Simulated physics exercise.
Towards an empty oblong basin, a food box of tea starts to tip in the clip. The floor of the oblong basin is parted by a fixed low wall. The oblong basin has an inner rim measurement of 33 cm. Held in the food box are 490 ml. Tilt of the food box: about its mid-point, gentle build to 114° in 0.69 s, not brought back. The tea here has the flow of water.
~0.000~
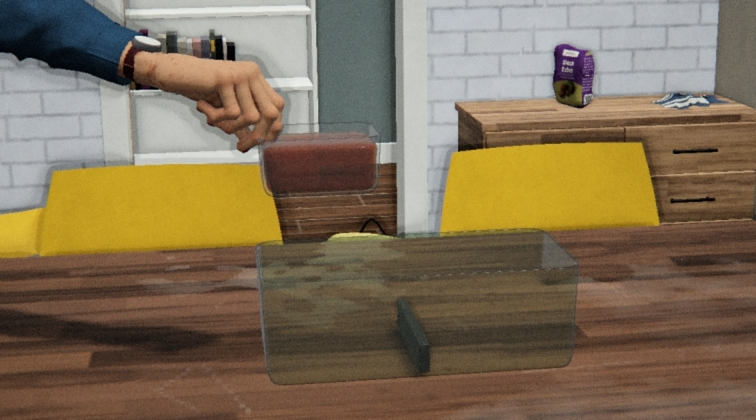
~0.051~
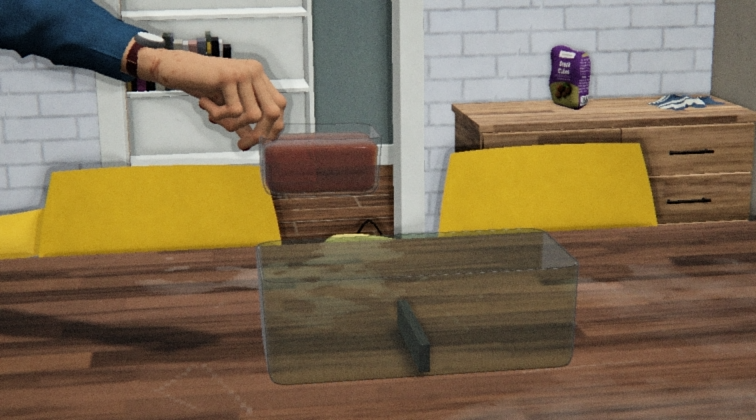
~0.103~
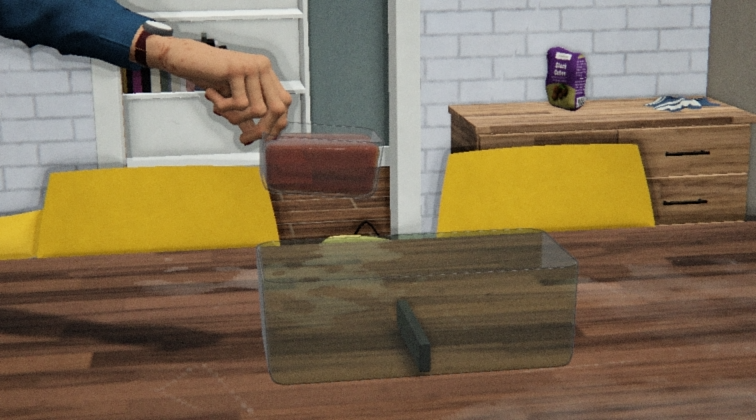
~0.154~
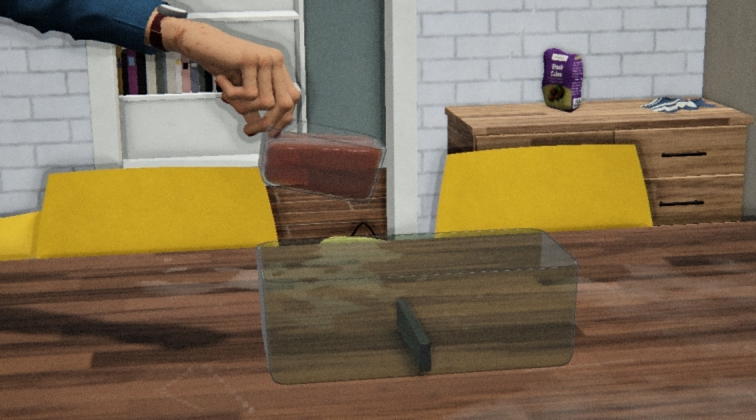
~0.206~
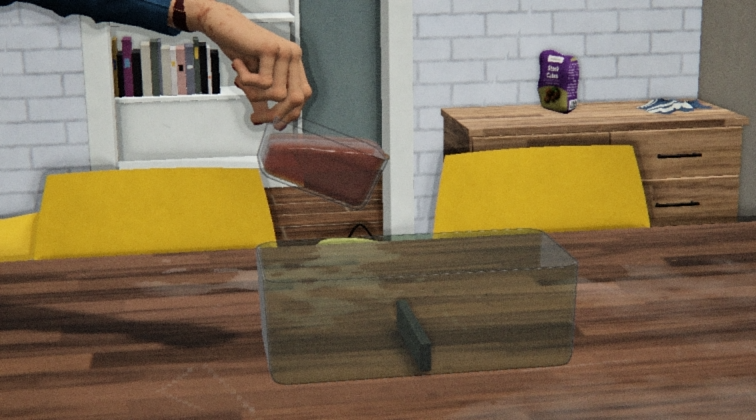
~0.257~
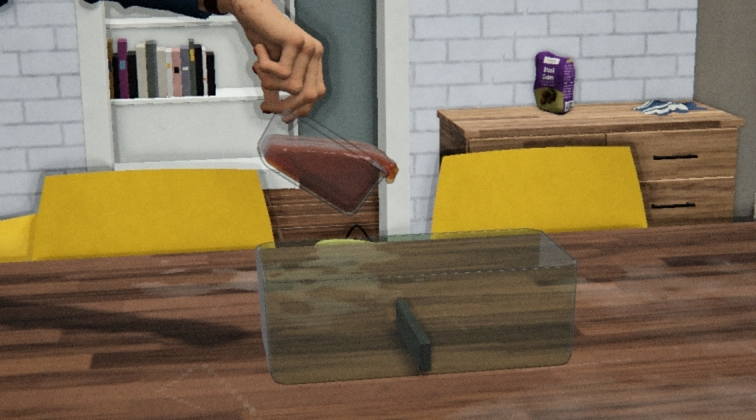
At a wooden table, a hand tilts a clear box, pouring reddish-brown liquid rightward above a basin.
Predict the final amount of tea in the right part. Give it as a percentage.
The right part ends with roughly 69 per cent.
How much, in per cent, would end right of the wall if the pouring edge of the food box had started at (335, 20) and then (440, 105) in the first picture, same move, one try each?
I'd expect close to 55 per cent and then close to 85 per cent.
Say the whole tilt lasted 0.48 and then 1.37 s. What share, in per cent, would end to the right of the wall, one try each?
Try 1: 55 %; try 2: 75 %.
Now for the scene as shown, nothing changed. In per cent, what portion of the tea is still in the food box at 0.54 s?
About 10 percent.
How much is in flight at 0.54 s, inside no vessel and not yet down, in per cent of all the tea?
Close to 24 in a hundred.
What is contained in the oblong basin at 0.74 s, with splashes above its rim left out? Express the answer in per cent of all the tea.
I'd say roughly 96 in a hundred of it.
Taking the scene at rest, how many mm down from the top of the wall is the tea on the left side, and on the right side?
Measured: Left around 26 mm, right around 18 mm.
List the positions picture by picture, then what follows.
In the first frame, it leans 0°; its right rim is at (376, 131); the tea meets the walls at (261, 142) and (373, 137); the oblong basin's rim runs from (259, 264) to (561, 248); the wall's top is at (413, 322).
In the second frame, it leans 2°; its right rim is at (377, 133); the tea meets the walls at (262, 141) and (374, 138).
In the third frame, it leans 6°; its right rim is at (379, 138); the tea meets the walls at (263, 140) and (376, 140).
In the fourth frame, it leans 13°; its right rim is at (381, 145); the tea meets the walls at (266, 140) and (378, 142).
In the fifth frame, it leans 23°; its right rim is at (382, 156); the tea meets the walls at (266, 141) and (382, 149); 3 per cent is over the edge.
In the sixth frame, it leans 35°; its right rim is at (380, 168); the tea meets the walls at (265, 140) and (374, 156); 10 per cent is over the edge.
After 0.54 s the tilt is 101° and 10 per cent is still to pour, 11 is left of the wall and 54 right of it.
After 0.74 s the tilt is 114° and 1 per cent is still to pour, 28 is left of the wall and 68 right of it.
After 0.96 s the tilt is 114° and 0 per cent is still to pour, 30 is left of the wall and 69 right of it.
After 1.19 s the tilt is 114° and 0 per cent is still to pour, 30 is left of the wall and 69 right of it.
In the end 30 per cent lies left of the wall, 69 right of it and 1 outside.
